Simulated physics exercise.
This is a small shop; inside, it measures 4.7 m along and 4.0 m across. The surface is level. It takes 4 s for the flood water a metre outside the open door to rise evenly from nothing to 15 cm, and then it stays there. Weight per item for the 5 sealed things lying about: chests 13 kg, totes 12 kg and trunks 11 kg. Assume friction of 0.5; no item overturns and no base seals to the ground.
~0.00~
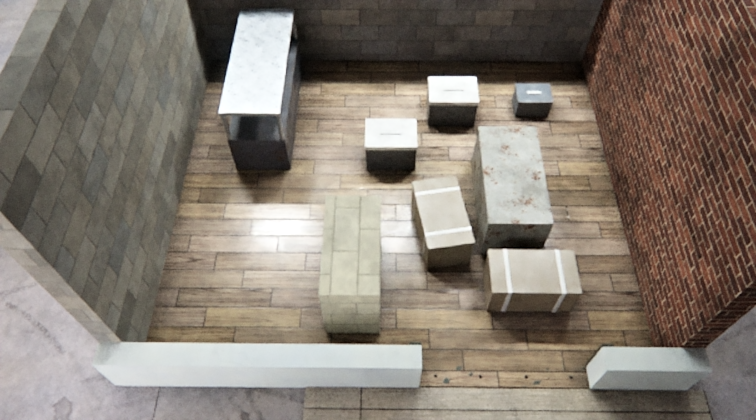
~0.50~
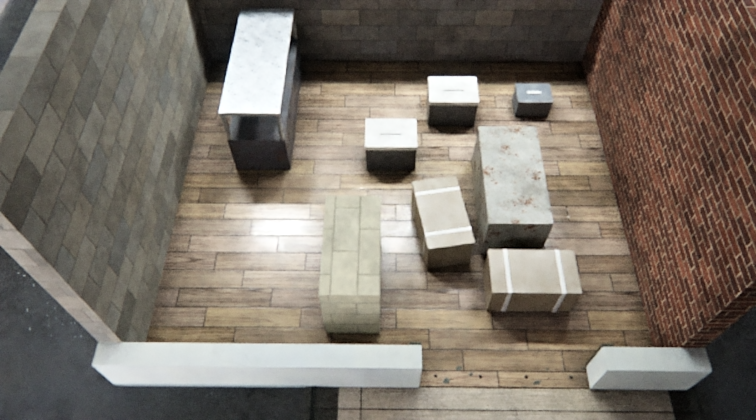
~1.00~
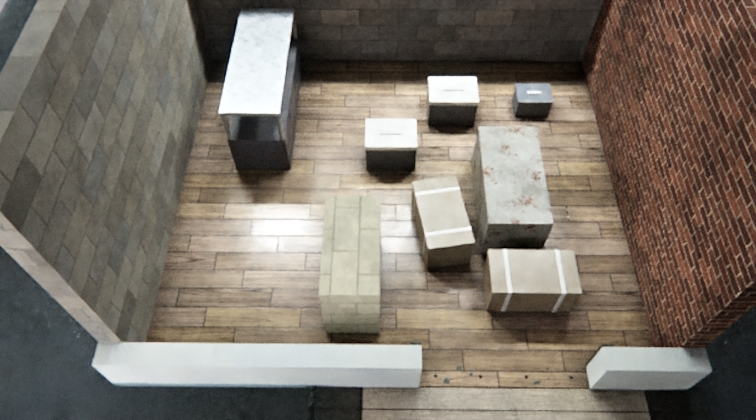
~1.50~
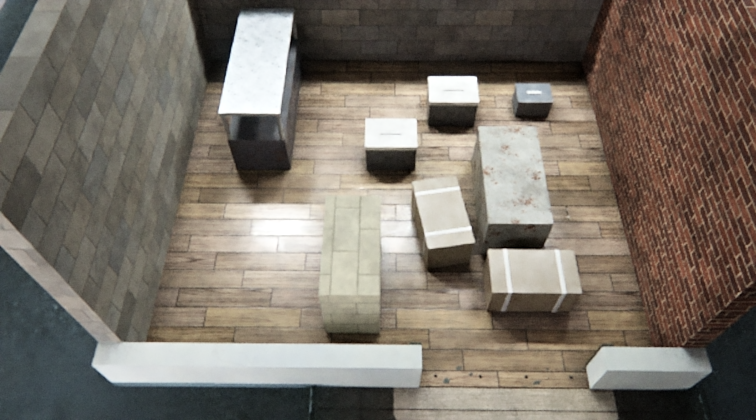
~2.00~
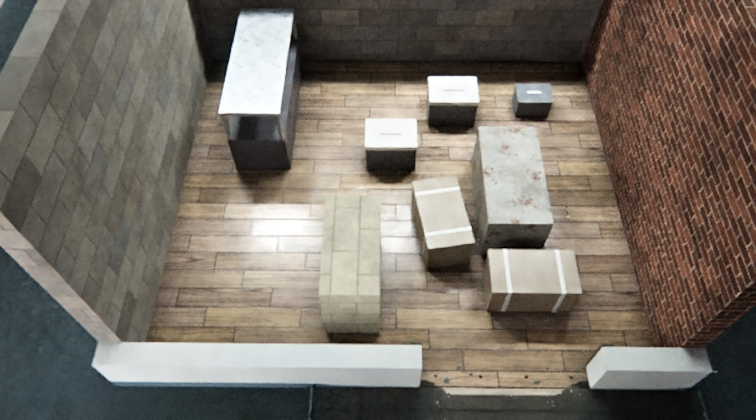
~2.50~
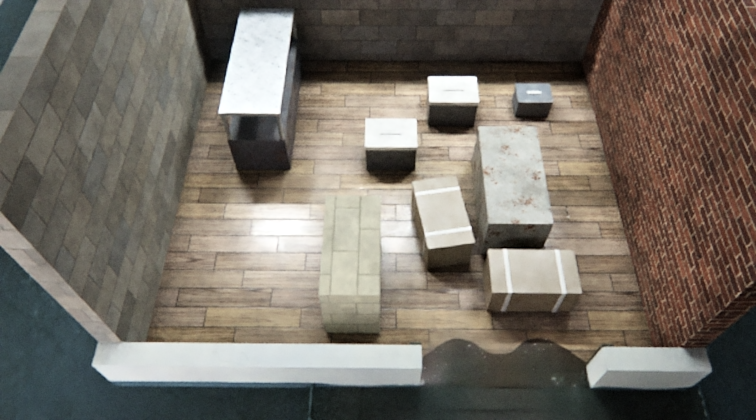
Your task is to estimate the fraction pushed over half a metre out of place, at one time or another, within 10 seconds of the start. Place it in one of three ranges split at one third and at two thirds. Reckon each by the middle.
One to two in three.
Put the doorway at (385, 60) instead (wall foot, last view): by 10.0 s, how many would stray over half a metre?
That gives 3 of them.
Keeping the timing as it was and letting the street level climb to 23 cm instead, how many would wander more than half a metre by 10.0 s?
The answer would then be 4.
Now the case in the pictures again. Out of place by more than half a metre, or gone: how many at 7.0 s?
My count gives 2.
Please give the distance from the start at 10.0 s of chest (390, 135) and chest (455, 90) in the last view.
100 cm, 5 cm.
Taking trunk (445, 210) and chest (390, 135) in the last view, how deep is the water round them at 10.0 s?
Around 6 cm and 7 cm.
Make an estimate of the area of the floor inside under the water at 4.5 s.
Near 3.5 m2 in all.
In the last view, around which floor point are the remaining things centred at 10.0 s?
The centre is close to (465, 122).
After 3.5 s 0 of 5 are over 50 cm from their spots; 0 afloat.
After 4.5 s 0 of 5 are over 50 cm from their spots; 0 afloat.
After 7.0 s 2 of 5 are over 50 cm from their spots; 2 afloat.
After 10.0 s 3 of 5 are over 50 cm from their spots, and 3 have been at some point; 4 afloat.
